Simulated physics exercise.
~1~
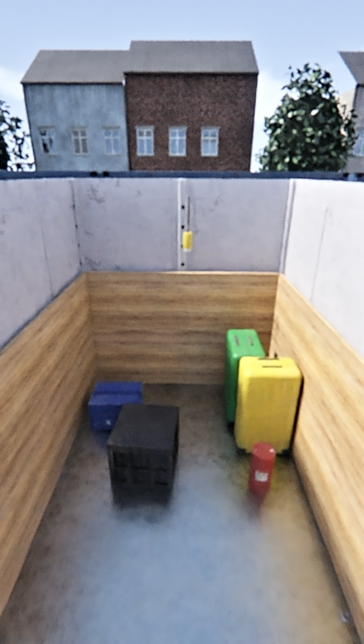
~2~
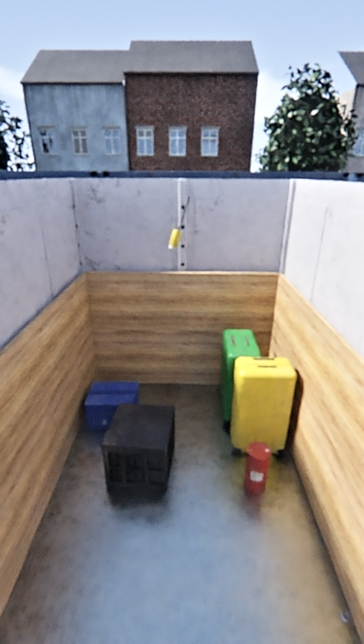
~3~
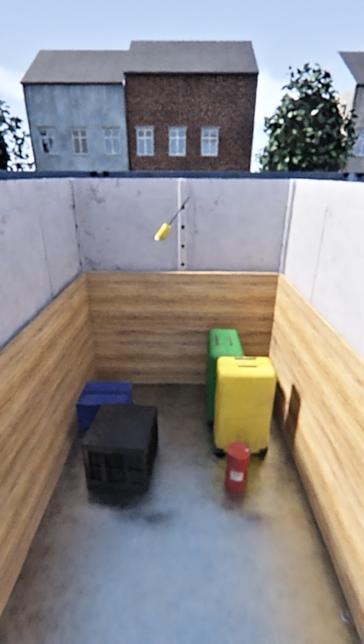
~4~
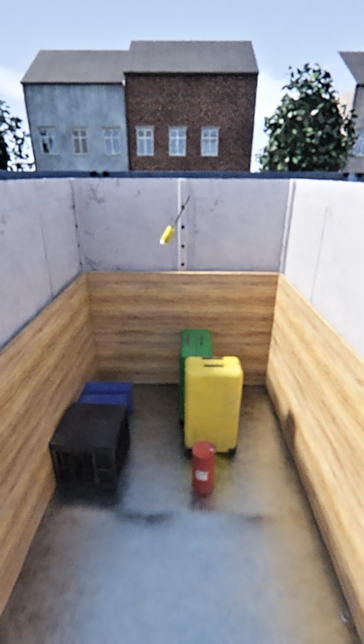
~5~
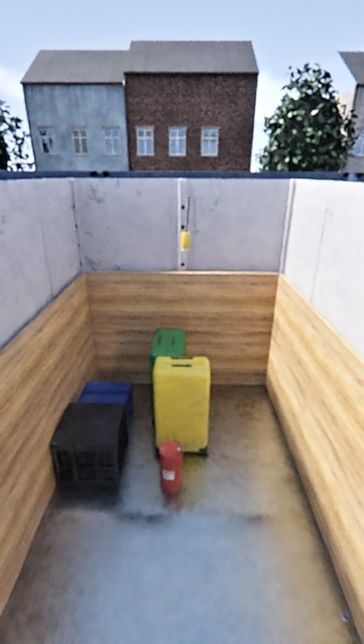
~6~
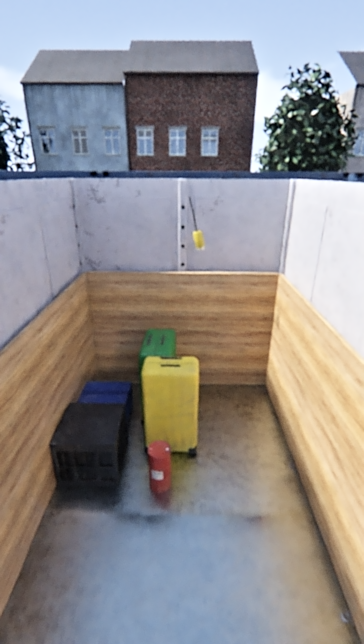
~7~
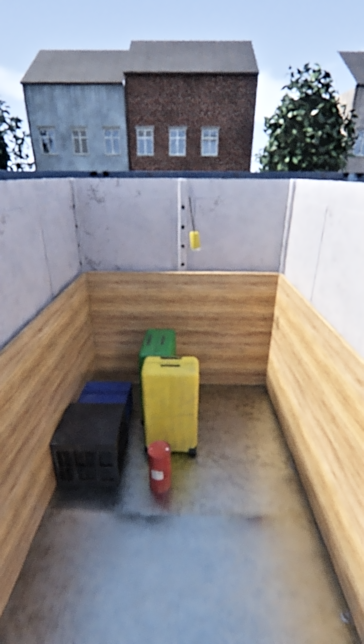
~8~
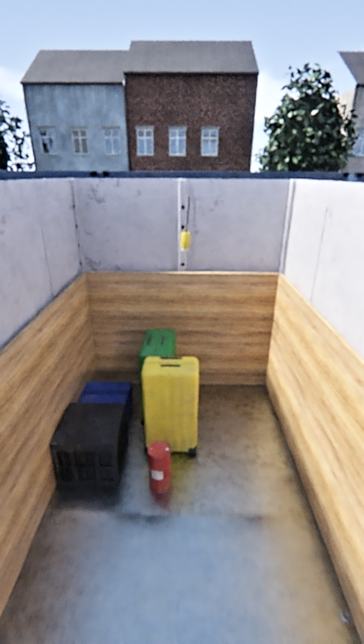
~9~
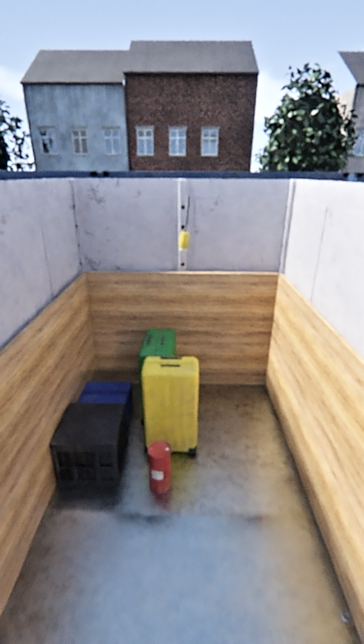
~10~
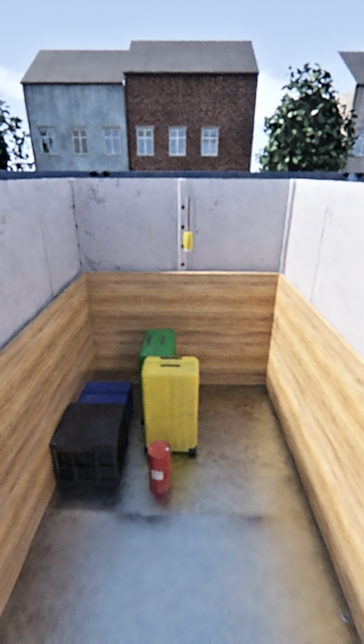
The yellow and green suitcases and a small red canister slid well to the left across the van's load bay while a hanging lamp swung, and the black chest and blue box shifted left a little too, before everything settled, still upright.
